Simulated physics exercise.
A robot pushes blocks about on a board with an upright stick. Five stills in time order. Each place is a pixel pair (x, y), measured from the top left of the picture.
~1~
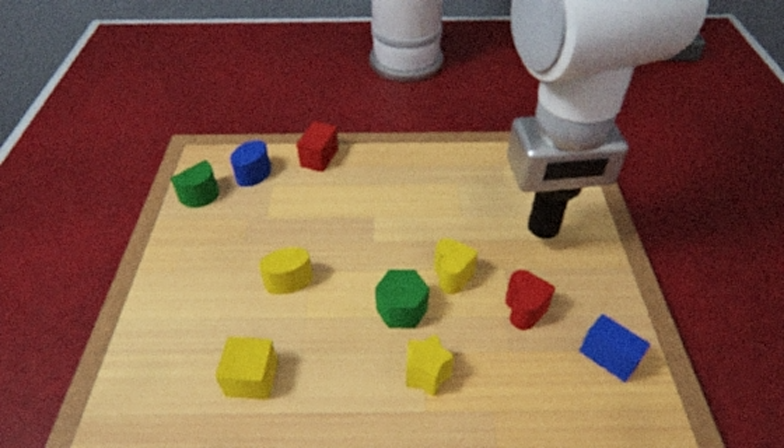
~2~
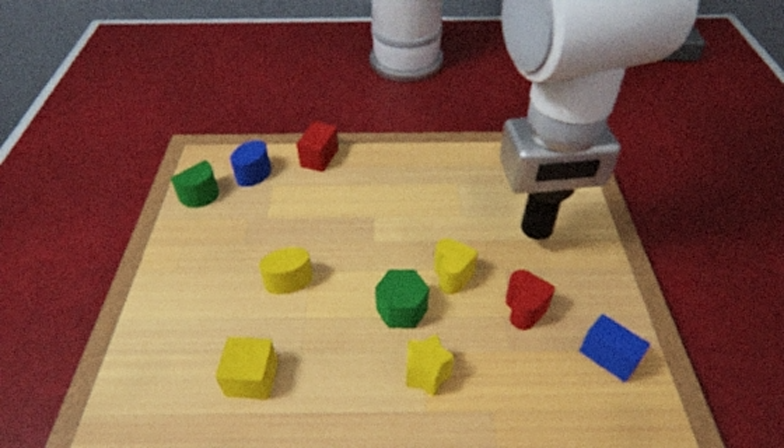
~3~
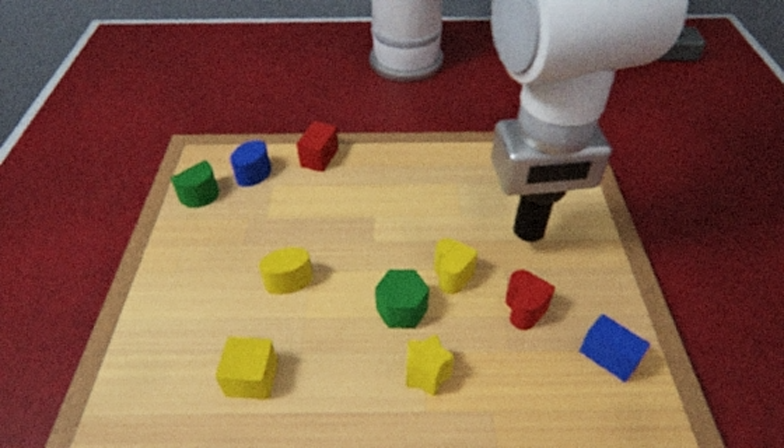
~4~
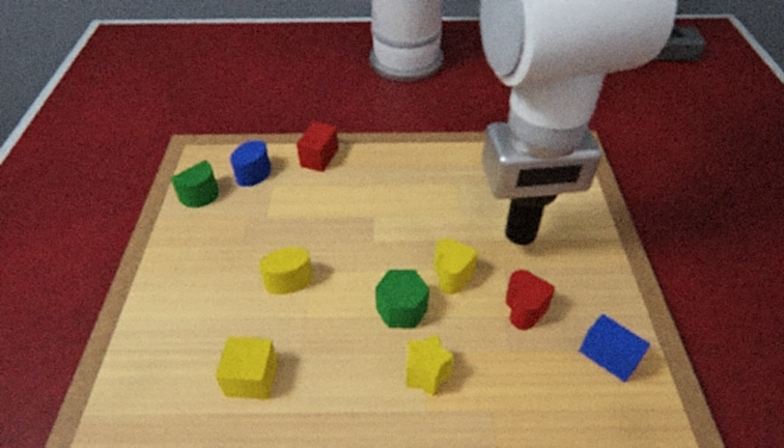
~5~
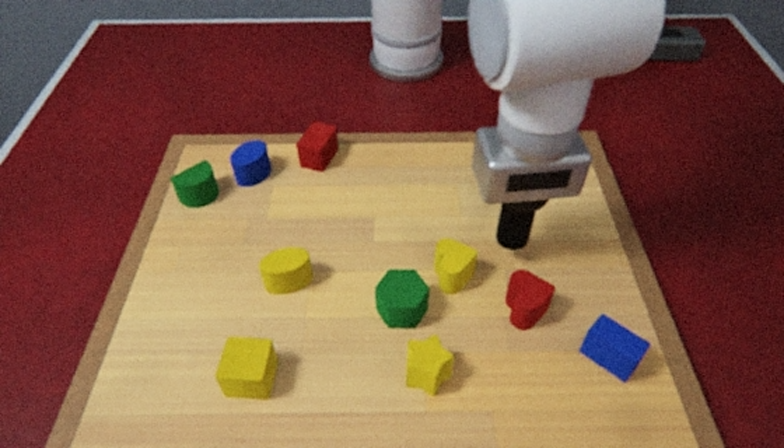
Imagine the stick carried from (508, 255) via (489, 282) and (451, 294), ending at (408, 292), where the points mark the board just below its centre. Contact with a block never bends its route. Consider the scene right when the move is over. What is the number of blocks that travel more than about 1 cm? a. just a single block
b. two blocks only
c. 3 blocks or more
My pick is b.
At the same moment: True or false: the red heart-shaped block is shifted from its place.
That claim is false.
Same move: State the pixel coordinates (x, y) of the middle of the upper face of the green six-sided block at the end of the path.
It sits at (379, 294).
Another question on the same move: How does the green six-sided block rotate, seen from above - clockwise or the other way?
Spins counterclockwise.
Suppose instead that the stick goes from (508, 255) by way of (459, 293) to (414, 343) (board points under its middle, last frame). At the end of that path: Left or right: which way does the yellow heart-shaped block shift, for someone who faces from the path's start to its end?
The right.
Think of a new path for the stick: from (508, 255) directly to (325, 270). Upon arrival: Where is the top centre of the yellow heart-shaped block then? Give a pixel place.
The centre of its top will be at (433, 266).
On the path given first. One third of the way, stick (491, 266); nothing pushed yet.
Two thirds of the way, stick (453, 278); yellow heart-shaped block (431, 250), turned 30° clockwise.
At the end, stick (409, 276); green six-sided block (379, 294), turned 25° anticlockwise; yellow heart-shaped block (419, 244), turned 55° clockwise; red heart-shaped block still.
